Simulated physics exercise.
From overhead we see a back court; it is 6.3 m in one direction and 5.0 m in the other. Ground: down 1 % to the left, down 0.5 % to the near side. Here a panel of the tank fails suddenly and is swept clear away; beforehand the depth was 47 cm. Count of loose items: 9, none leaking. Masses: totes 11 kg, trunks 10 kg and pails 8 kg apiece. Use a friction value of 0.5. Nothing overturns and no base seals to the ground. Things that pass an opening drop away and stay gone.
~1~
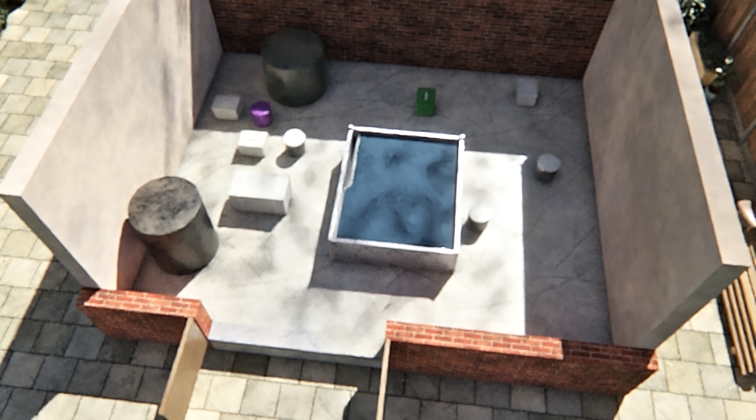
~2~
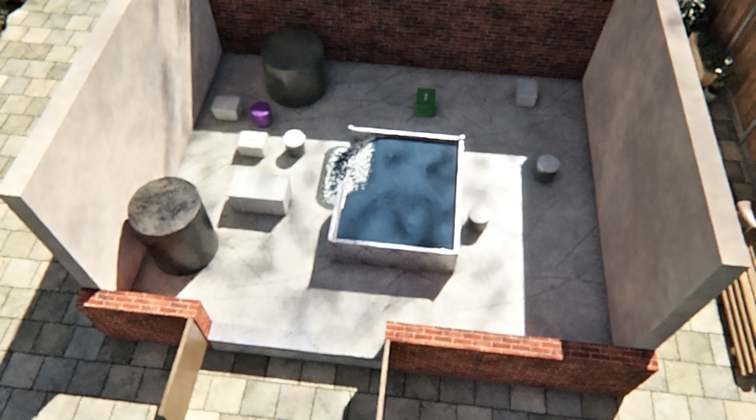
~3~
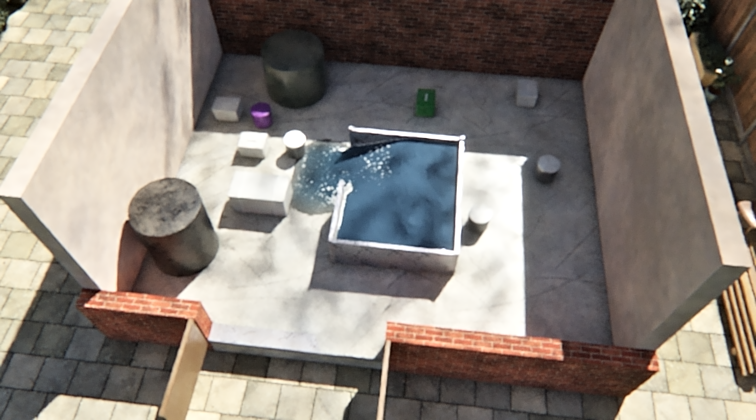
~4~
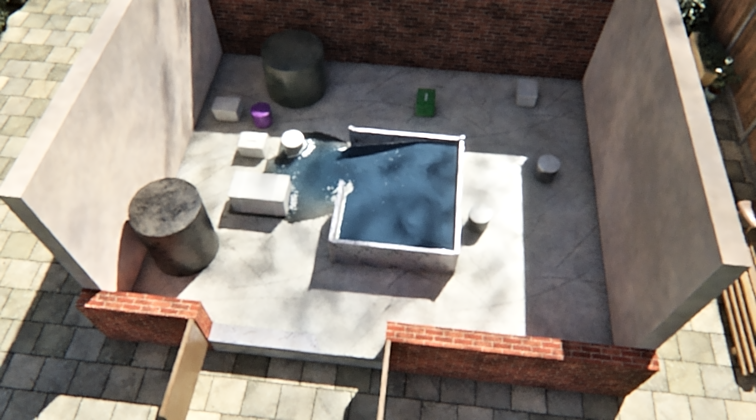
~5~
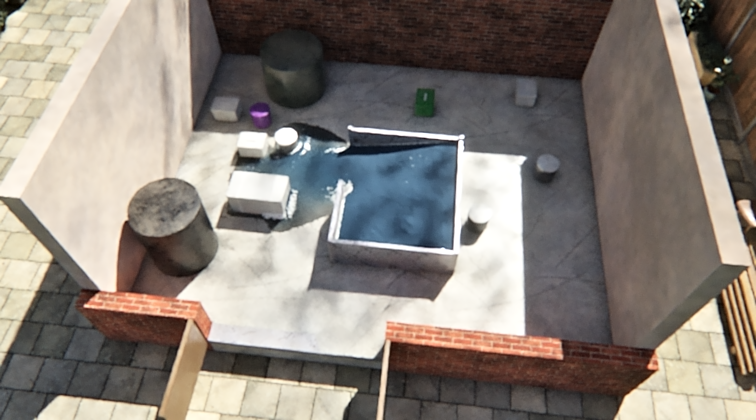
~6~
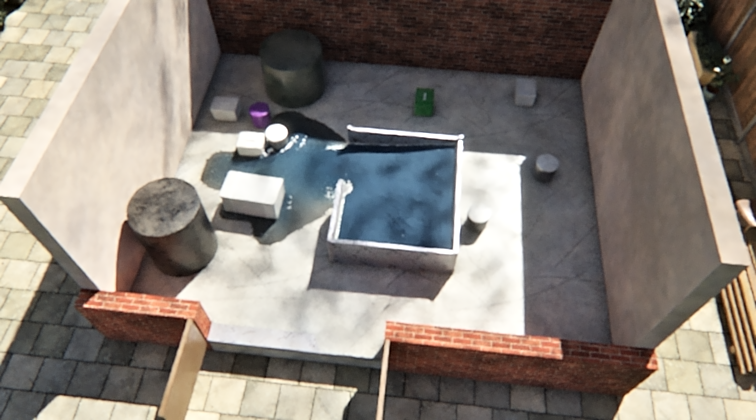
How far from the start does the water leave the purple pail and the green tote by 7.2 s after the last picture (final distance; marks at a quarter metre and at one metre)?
Here's what I'd expect: The purple pail is pushed a long way while the green tote remains in place.
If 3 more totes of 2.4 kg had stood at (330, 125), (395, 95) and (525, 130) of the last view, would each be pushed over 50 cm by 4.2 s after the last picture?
Note, same order as listed: Beyond the limit, inside the limit, inside the limit.
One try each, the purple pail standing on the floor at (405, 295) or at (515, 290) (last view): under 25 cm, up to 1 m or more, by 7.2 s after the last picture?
Run one, it remains planted; run two, it remains planted.
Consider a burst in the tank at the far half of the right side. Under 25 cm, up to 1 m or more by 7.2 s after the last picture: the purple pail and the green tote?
Under that change the purple pail would sit tight and the green tote would sit tight.
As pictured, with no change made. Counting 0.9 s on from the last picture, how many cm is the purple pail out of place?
Around 50 cm from the start by that time.
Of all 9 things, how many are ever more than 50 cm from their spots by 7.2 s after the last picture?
5.
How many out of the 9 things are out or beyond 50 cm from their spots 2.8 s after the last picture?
The answer is 5.
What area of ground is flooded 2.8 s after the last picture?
14 m2.
Then, 0.9 s after the last picture the purple pail is near (239, 93), 0.5 m from its start, aground; the green tote is near (425, 97), 0.0 m from its start, aground; 0 of 9 are out; 1 afloat.
Then, 2.8 s after the last picture the purple pail is near (278, 48), 1.4 m from its start, afloat; the green tote is near (425, 97), 0.0 m from its start, aground; 0 of 9 are out; 4 afloat.
Then, 4.8 s after the last picture the purple pail is near (278, 49), 1.4 m from its start, aground; the green tote is near (425, 97), 0.0 m from its start, aground; 0 of 9 are out; 3 afloat.
Then, 7.2 s after the last picture the purple pail is near (279, 50), 1.4 m from its start, aground; the green tote is near (425, 97), 0.0 m from its start, aground; 0 of 9 are out; 1 afloat.
